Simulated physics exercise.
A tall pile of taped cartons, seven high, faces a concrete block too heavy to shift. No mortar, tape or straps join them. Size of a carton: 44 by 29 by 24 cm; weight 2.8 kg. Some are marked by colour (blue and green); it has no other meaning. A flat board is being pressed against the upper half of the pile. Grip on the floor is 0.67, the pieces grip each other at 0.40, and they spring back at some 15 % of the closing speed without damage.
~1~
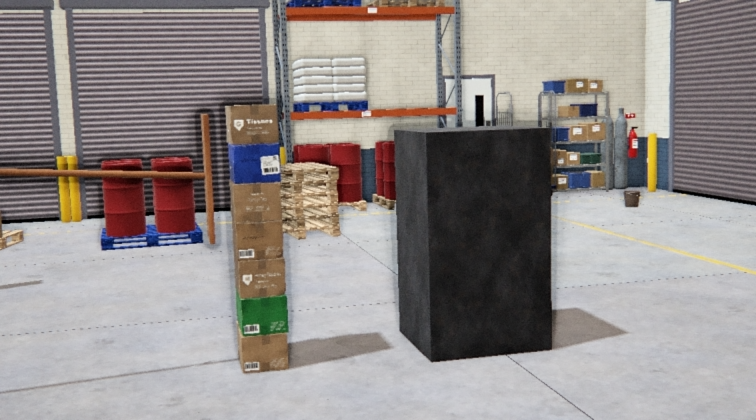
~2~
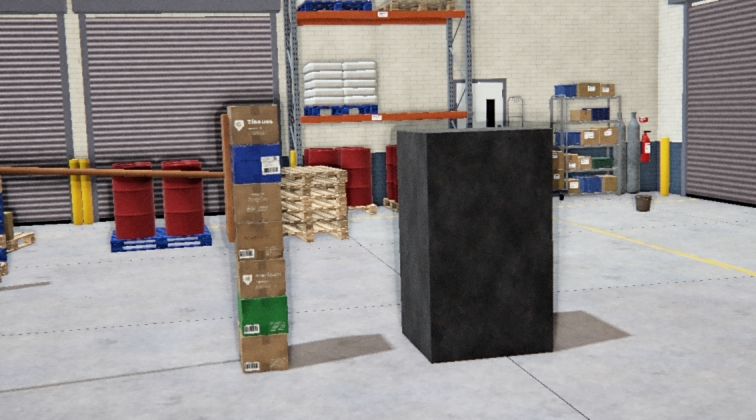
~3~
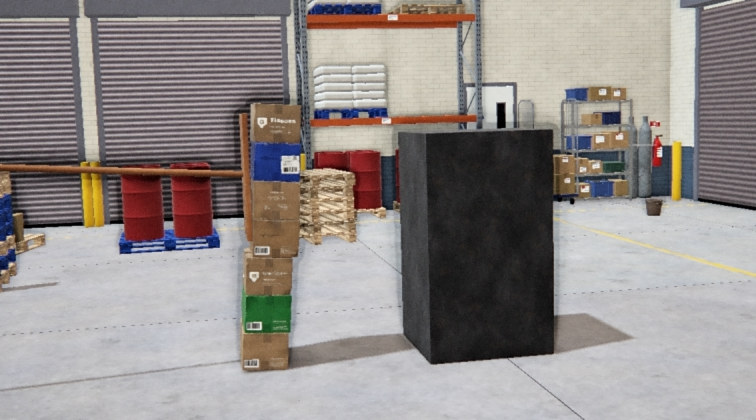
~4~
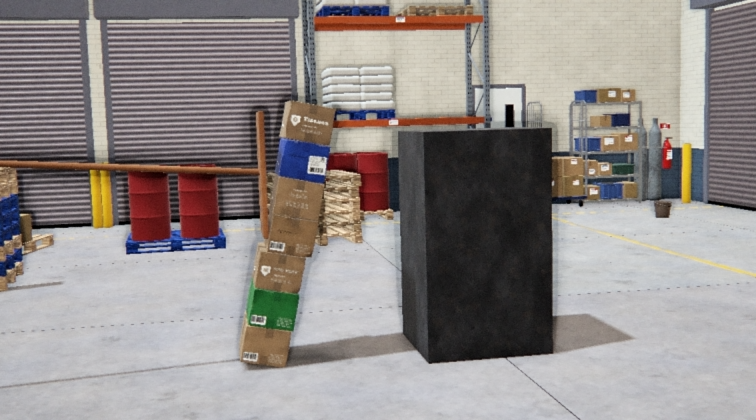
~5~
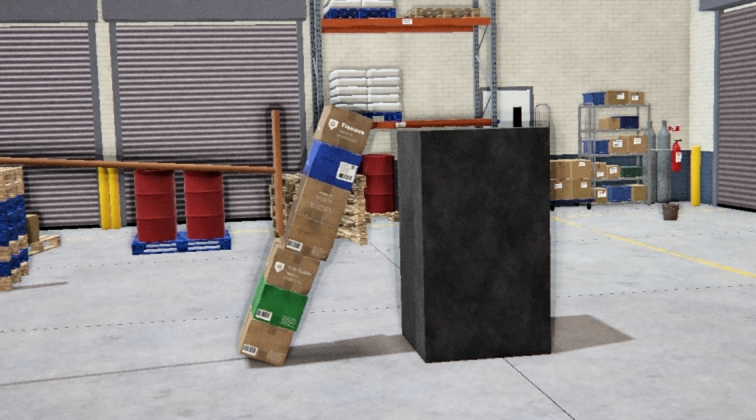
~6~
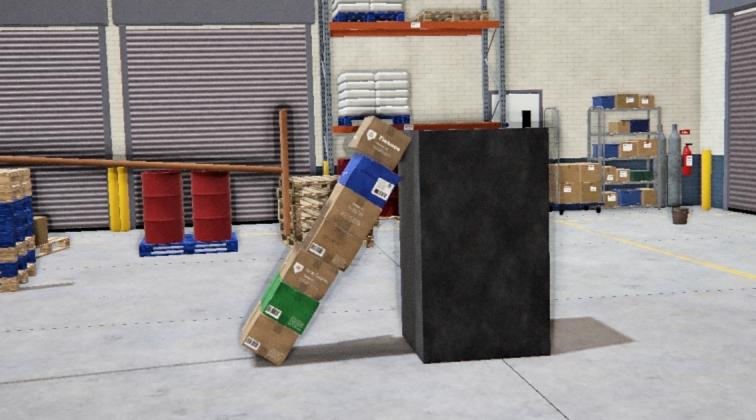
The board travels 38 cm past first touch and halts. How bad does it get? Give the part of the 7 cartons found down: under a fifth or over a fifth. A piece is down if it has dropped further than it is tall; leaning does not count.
Ending down: Fewer than one in five.
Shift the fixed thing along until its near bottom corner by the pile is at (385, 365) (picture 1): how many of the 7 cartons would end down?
In that case 0.
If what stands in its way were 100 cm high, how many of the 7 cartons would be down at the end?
Then 3.
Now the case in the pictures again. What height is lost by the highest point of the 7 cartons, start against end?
About 10 cm.
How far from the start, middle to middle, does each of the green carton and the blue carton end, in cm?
Moved: Green 30, blue 90.
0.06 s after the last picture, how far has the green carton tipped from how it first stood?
Some 40°.
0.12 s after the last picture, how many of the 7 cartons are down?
By then 0.
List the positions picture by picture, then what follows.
In the first frame (places mark the middle of the side facing us; the camera moves round a little), board (208, 162) 13 cm short; green carton (265, 316); blue carton (257, 164); nothing disturbed.
The second frame shows board (228, 161) 13 mm short; blue carton (257, 164).
The third frame shows board (246, 160) 10 cm in; blue carton (277, 162) leaning 4°; green carton (268, 315) leaning 4°; 7 disturbed, none down.
The fourth frame shows board (263, 158) 21 cm in; blue carton (305, 161) leaning 12°; green carton (274, 310) leaning 12°; steepest lean 12°, the carton at (299, 199); 7 disturbed, none down.
The fifth frame shows board (279, 156) 33 cm in; blue carton (335, 166) leaning 21°; green carton (281, 308) leaning 21°; steepest lean 21°, the carton at (323, 203); 7 disturbed, none down.
The sixth frame shows board (286, 156) 38 cm in, stopped; blue carton (373, 181) leaning 33°, 15 cm lower; green carton (291, 308) leaning 33°; steepest lean 33°, the carton at (354, 214); 7 disturbed, none down.
Then, 0.06 s after the last picture, none of the 7 cartons down, 7 disturbed; green carton leaning 36°; blue carton leaning 36°, 18 cm lower.
Then, 0.12 s after the last picture, none of the 7 cartons down, 7 disturbed; green carton leaning 38°; blue carton leaning 37°, 19 cm lower.
At rest, none of the 7 cartons down, 7 disturbed; green carton leaning 39°; blue carton leaning 38°, 19 cm lower. That is 0 per cent. As the last picture would show them, middles, green carton near (297, 304), blue carton near (380, 185).
